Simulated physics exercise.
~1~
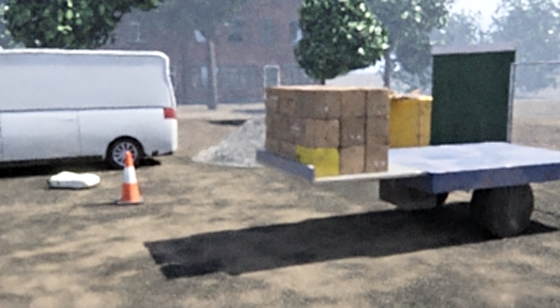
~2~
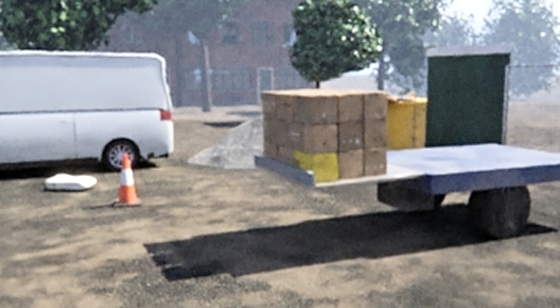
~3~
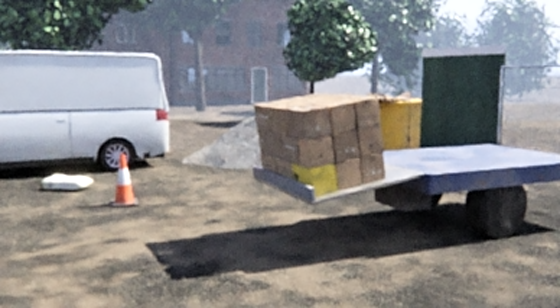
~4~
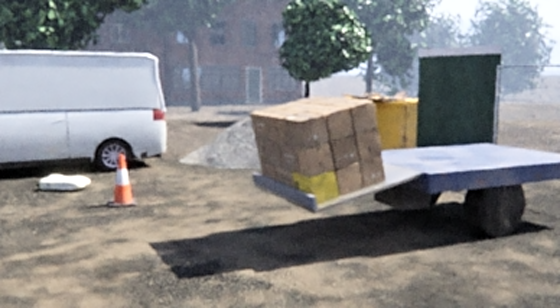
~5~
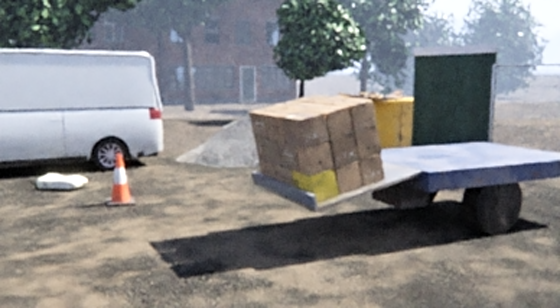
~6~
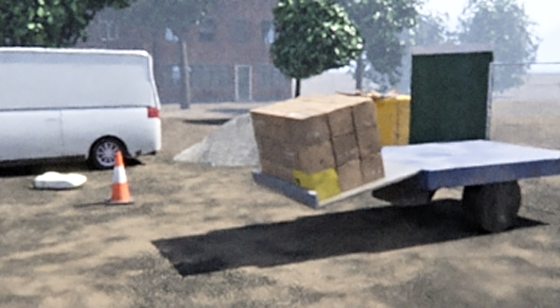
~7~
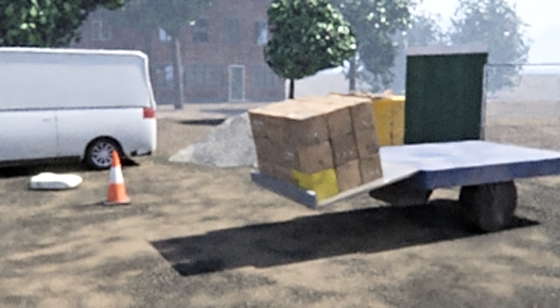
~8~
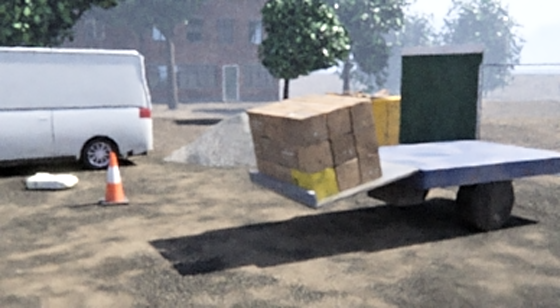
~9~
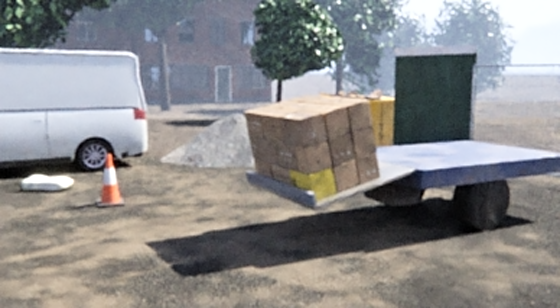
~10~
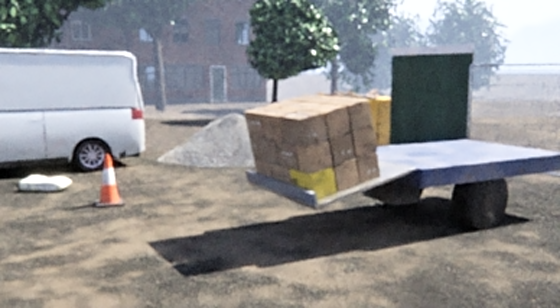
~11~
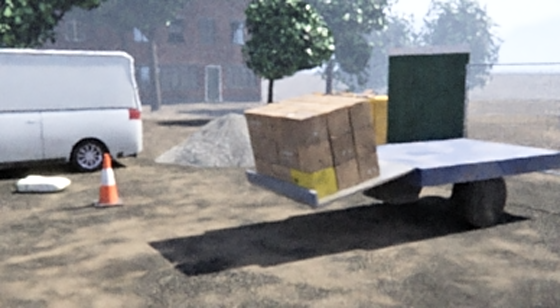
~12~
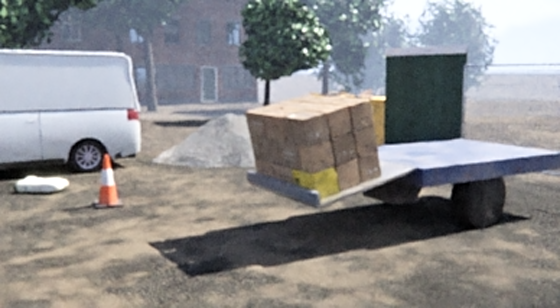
A block of brown taped cartons, with a yellow one at its lower front, sits on a flap at the left end of a blue-edged flat-bed trailer in a dusty yard. A dark green panel and a yellow box stand behind it, while a white van, an orange and white cone and a pale heap lie to the left, with trees and a brick building beyond. The view drifts slightly sideways. The flap's outer edge sinks to a gentle slope, and the cartons tilt with it. It then stays there, the whole stack still resting together on the flap.
